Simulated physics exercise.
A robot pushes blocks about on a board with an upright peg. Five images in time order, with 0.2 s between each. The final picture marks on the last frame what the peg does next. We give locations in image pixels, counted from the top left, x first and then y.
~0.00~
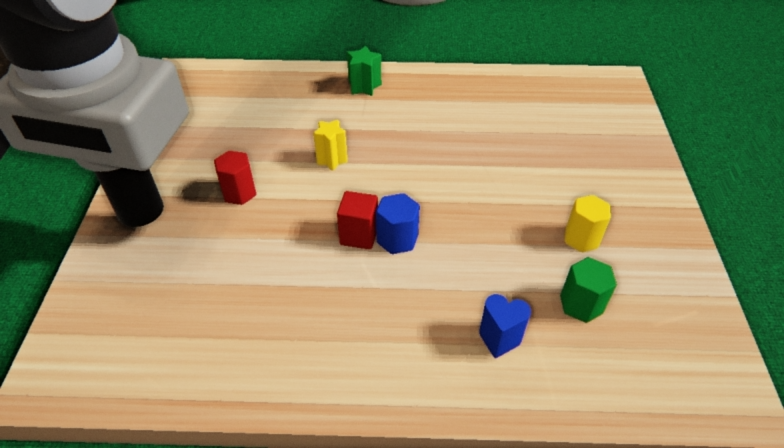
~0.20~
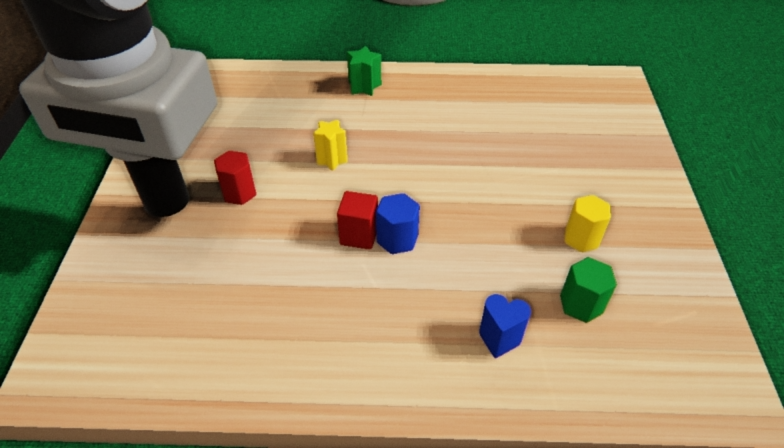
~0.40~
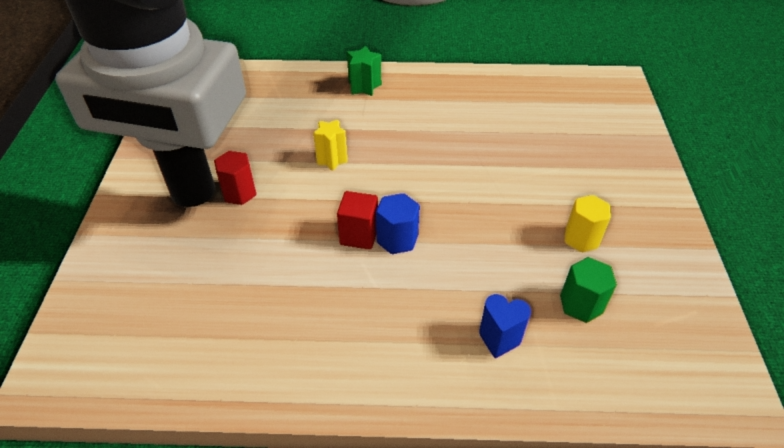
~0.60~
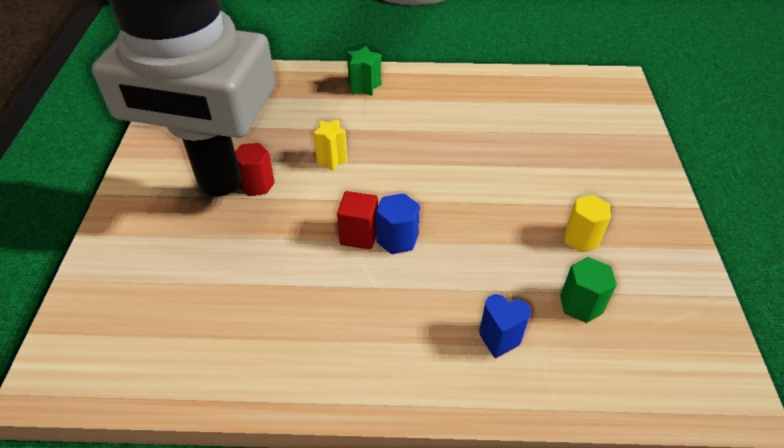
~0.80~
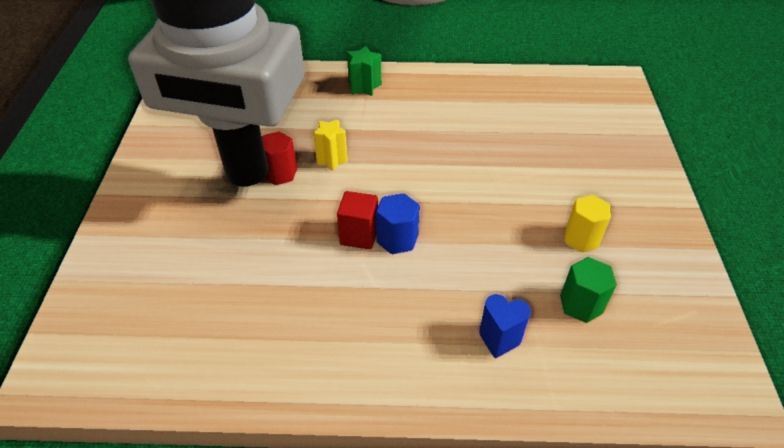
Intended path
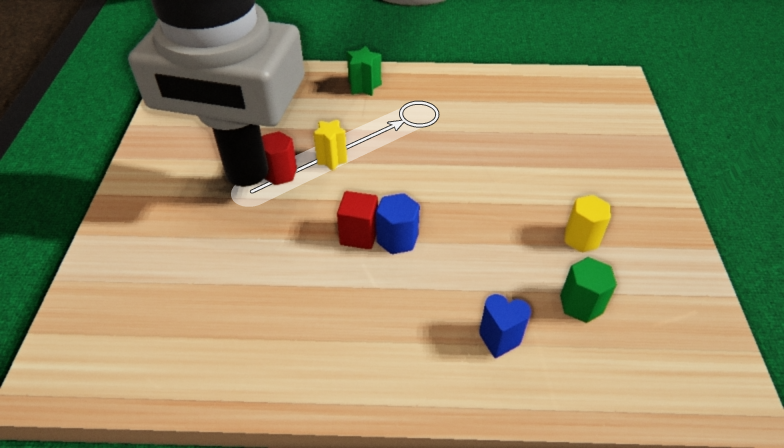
A robot peg moves right to the red hexagon and pushes it toward the yellow star.
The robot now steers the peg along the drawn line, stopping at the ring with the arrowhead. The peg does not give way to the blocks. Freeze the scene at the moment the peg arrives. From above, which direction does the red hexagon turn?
From overhead, the rotation is counterclockwise.
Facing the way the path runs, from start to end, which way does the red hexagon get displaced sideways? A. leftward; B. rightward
Answer: A.
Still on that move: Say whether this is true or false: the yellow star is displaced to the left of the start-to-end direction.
The claim does not hold.
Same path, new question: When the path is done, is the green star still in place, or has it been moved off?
By the last moment, the green star will still be in its place.
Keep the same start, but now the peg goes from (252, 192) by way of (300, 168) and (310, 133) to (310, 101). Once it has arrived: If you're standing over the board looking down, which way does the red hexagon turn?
Seen from above, clockwise.
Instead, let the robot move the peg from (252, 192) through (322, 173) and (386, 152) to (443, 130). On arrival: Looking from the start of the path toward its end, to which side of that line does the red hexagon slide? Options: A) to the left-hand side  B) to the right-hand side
My pick is A.
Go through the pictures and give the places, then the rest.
The first frame shows peg tip at (141, 211); block tops, red hexagon at (231, 161); yellow star at (329, 128); green star at (363, 56).
The second frame shows peg at (167, 201); blocks unchanged.
The third frame shows peg at (193, 192); blocks unchanged.
The fourth frame shows peg at (220, 182); red hexagon at (250, 153).
The fifth frame shows peg at (247, 172); red hexagon at (274, 142); yellow star at (329, 128); green star at (363, 56).
Path on the board, straight from (252, 192) to (419, 114).
On the path given first. One third of the way, peg at (311, 144); red hexagon at (326, 110), turned 15° anticlockwise; yellow star at (345, 124), turned 35° clockwise.
Two thirds of the way, peg at (367, 118); red hexagon at (349, 88), turned 70° anticlockwise; yellow star at (398, 111), turned 75° clockwise.
At the end, peg at (420, 95); red hexagon at (350, 88), turned 75° anticlockwise; yellow star at (416, 109), turned 125° clockwise; green star in place.
